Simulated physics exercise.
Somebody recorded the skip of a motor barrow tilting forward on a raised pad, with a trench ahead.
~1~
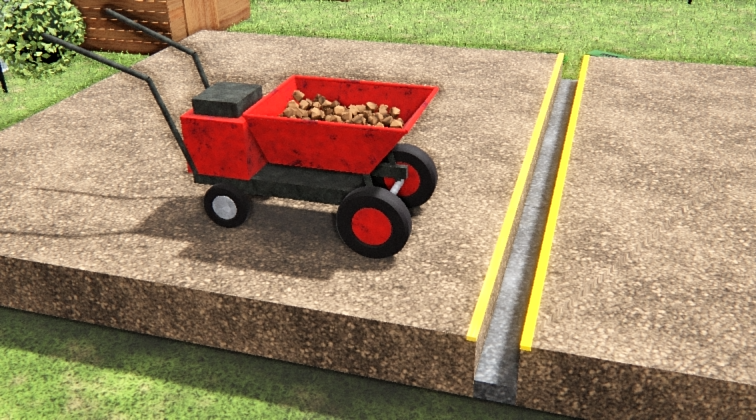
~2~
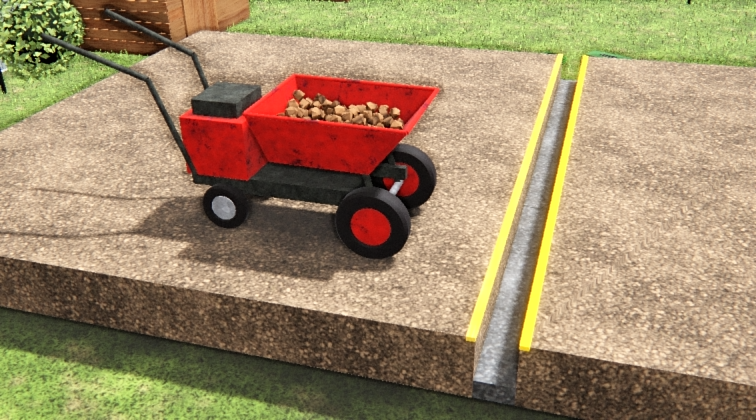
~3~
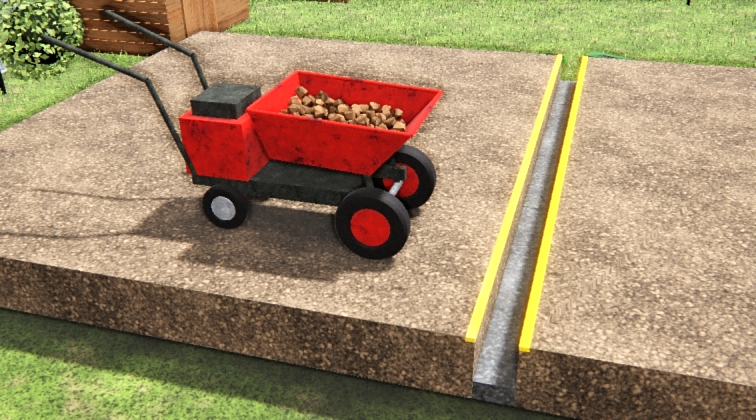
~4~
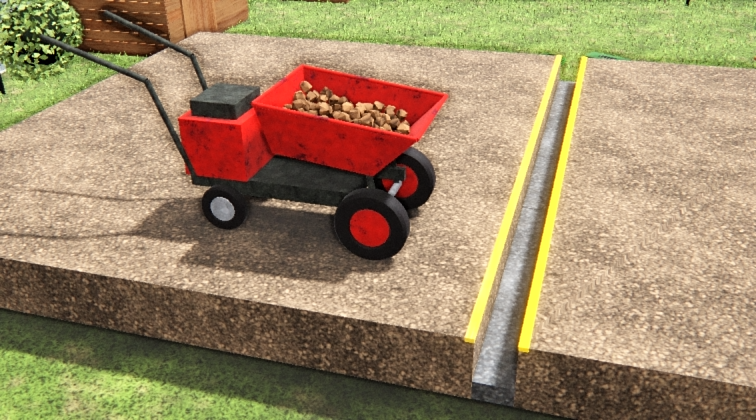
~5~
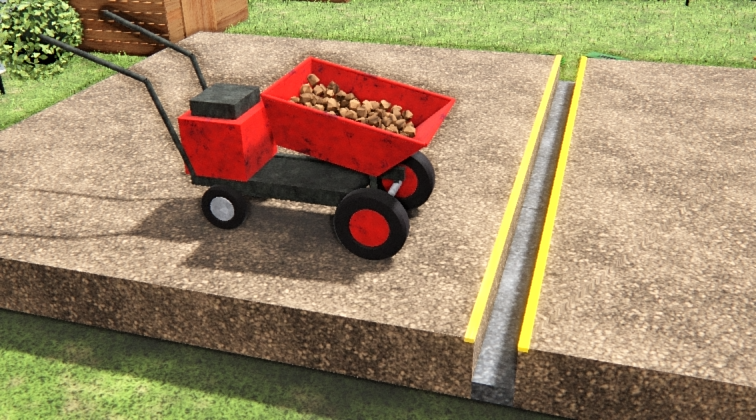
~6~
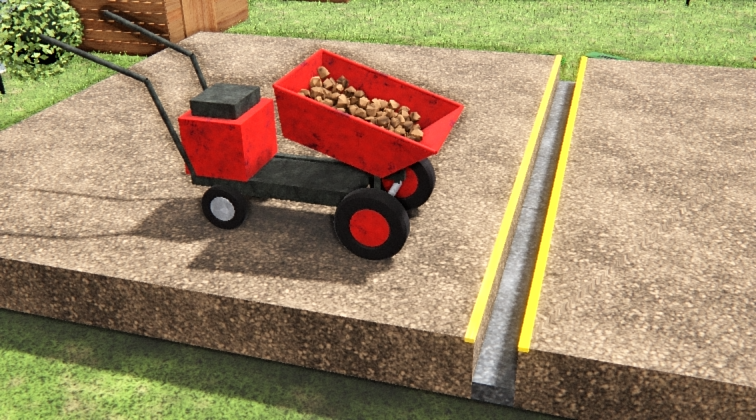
The red skip of a motor barrow sat level at first, then tilted forward to the right, its back end rising with brown clods inside, while the wheels stayed still near a yellow-edged trench.
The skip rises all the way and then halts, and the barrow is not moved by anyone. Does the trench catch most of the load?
Yes - the majority.
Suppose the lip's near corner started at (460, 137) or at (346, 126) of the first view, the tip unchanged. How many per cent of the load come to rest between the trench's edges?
First spot: Roughly 0 percent; second spot: Roughly 30 percent.
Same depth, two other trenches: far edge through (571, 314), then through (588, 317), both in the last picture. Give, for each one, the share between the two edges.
I'd say some 100 in a hundred, followed by 100 in a hundred.
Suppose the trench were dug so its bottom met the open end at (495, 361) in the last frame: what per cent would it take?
50 %.
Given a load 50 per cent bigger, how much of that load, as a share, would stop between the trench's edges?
About 70 %.
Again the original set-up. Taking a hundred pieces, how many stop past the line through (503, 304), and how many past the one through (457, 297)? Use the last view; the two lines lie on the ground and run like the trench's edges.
Around 60 percent for the first and 100 percent for the second.
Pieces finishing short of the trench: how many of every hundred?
5 percent.
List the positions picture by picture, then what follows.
In the first frame, lip of the skip (406, 132), level; top of the load (329, 121), clay clods; first edge of the trench (484, 298); far edge (534, 306), the trench under half as wide as the skip, and about as deep as wide.
In the second frame, lip of the skip (406, 133), level; top of the load (329, 121).
In the third frame, lip of the skip (411, 136), tipped barely; top of the load (320, 113).
In the fourth frame, lip of the skip (417, 140), tipped a little; top of the load (312, 115).
In the fifth frame, lip of the skip (425, 145), tipped a little; top of the load (318, 110).
In the sixth frame, lip of the skip (435, 152), tipped clearly; top of the load (327, 104); first edge of the trench (482, 300); far edge (532, 308).
Just after the last frame, skip tipped steeply; every one in the skip.
A moment on, skip tipped right over; roughly two thirds in the skip; just a few short of the trench; roughly a third in or heaped over the trench; just a few beyond it; just a few falling.
Further on, skip tipped right over; just a few in the skip; about a tenth short of the trench; the larger part in or heaped over the trench; about a tenth beyond it.
When it is over, skip tipped right over; just a few in the skip; about a tenth short of the trench; the larger part in or heaped over the trench; about a tenth beyond it.
